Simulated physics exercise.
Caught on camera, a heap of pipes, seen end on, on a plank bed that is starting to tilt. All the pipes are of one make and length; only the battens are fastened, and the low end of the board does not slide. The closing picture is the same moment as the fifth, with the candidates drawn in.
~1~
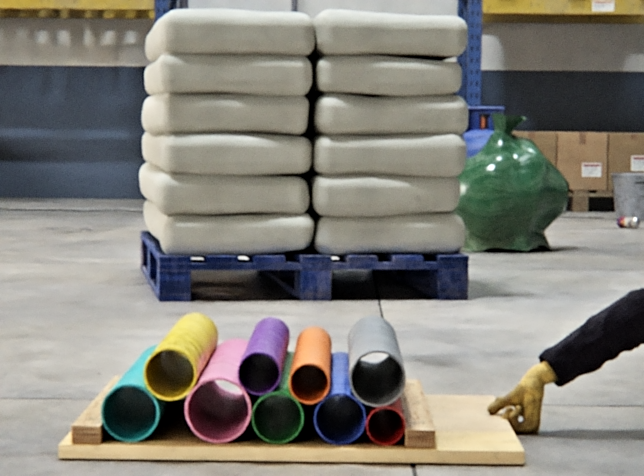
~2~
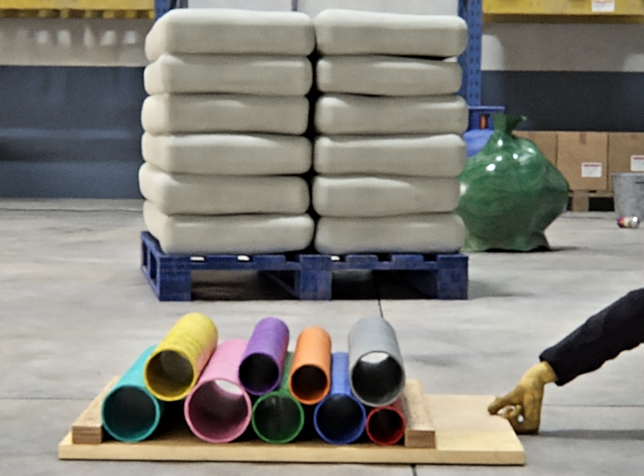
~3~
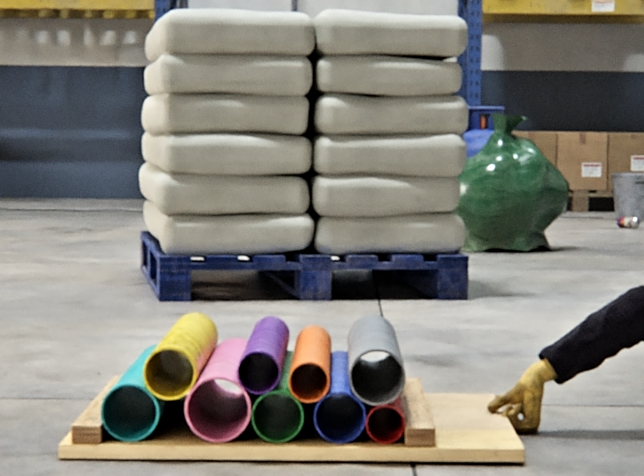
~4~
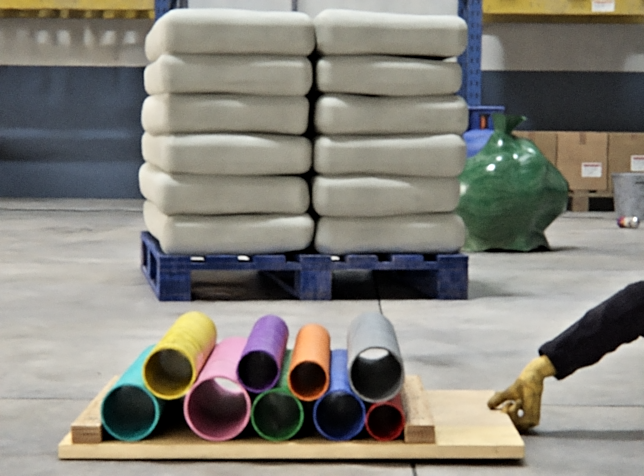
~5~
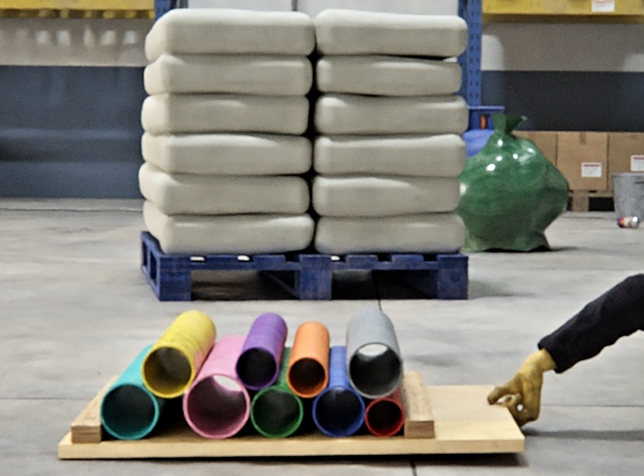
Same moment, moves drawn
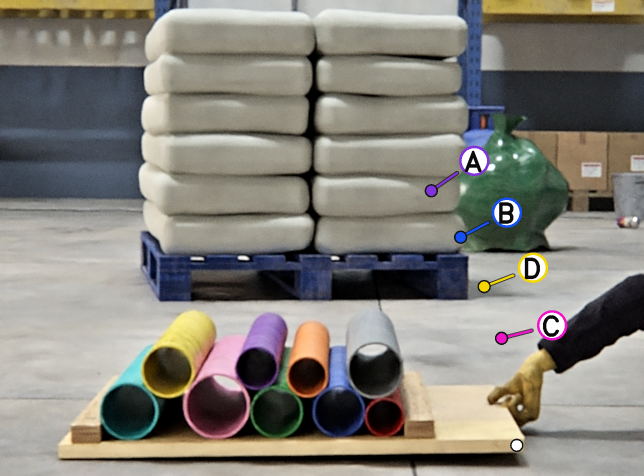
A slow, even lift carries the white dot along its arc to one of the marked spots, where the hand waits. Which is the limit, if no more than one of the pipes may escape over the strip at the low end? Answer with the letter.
No higher than A.
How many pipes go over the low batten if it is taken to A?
With A, one.
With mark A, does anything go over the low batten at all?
Yes.
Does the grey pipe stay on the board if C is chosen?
The grey pipe: Yes.
On the marked copy, A at (432, 191); B at (461, 237); C at (502, 338); D at (484, 287); the white dot at (517, 446).
With A. Early on, board at 20°.
Further on, board at 36°.
At the end, board at 36°, one over the low batten (yellow).
As for the rest, B one over the low batten (yellow); C none over the low batten; D one over the low batten (yellow).
